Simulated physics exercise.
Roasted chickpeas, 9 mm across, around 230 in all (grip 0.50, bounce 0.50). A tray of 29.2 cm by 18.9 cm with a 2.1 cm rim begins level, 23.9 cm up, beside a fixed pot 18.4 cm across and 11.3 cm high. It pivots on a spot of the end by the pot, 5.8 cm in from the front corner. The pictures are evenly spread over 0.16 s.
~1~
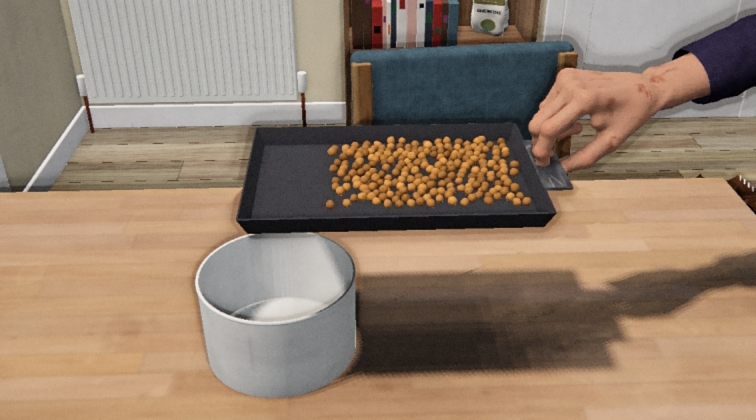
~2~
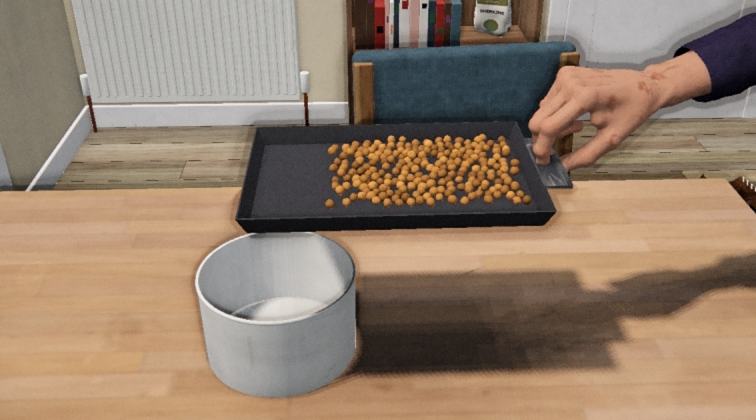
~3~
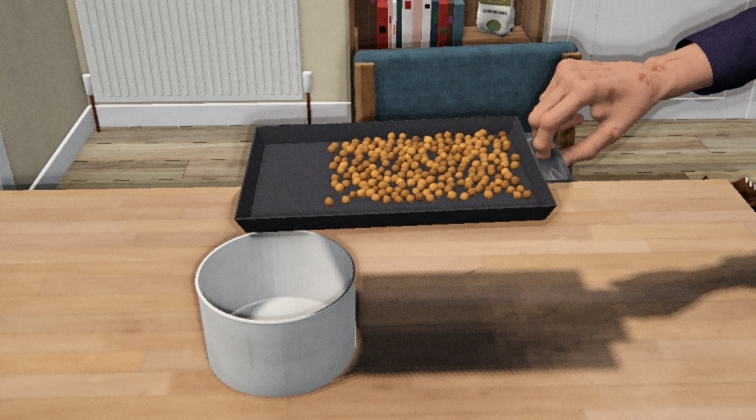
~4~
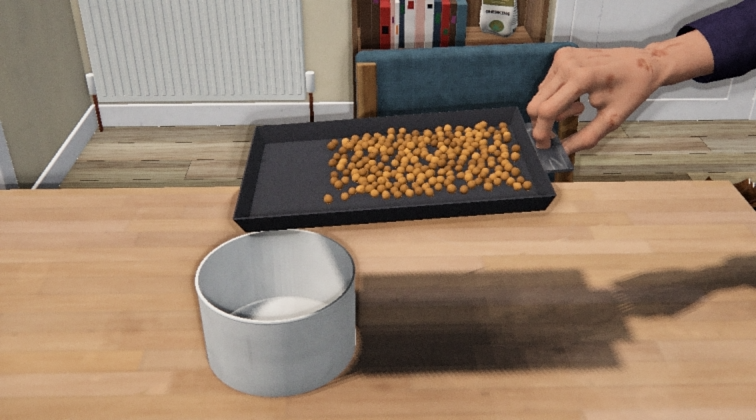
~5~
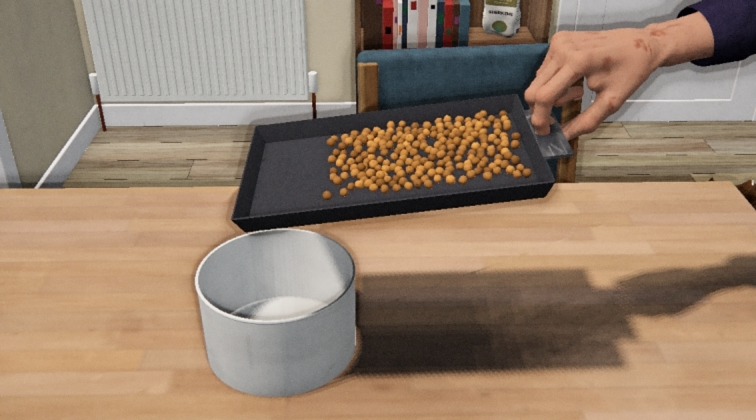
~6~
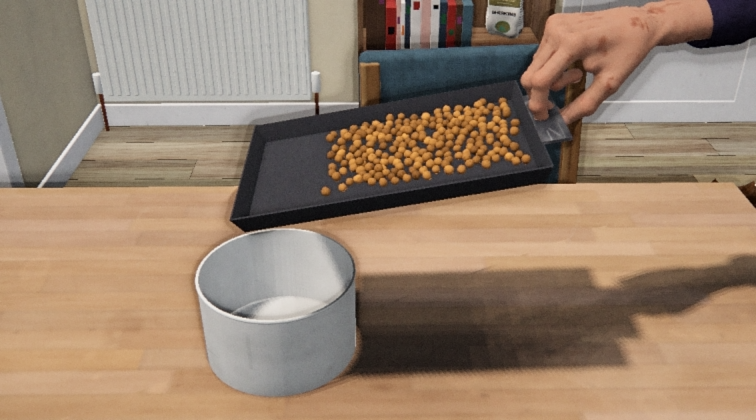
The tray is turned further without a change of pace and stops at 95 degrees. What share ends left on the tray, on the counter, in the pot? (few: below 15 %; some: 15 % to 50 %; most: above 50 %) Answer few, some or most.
Tray few, counter most, pot some.
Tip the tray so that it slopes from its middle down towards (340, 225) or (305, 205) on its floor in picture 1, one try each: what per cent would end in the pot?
About 0 and 5 per cent.
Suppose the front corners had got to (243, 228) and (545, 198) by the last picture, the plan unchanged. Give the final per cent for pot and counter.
Pot 0, counter 100.
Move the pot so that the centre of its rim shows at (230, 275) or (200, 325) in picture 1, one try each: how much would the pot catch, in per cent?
About 65 and 65 per cent.
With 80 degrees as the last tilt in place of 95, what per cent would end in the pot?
Then about 35 per cent.
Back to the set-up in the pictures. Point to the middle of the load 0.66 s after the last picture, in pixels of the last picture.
Around (210, 212).
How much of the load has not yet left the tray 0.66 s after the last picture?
Some 40 per cent of the load.
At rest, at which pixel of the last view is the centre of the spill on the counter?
At about (145, 378).
Then, 0.40 s after the last picture, tilt 52 degrees; the tray holds 100 %, the pot 0 %.
Then, 0.66 s after the last picture, tilt 79 degrees; the tray holds 40 %, the pot 0 %.
Then, 1.03 s after the last picture, tilt 95 degrees; the tray holds 0 %, the pot 30 %.
In the end, tray 0 %, counter 70 %, pot 30 %.
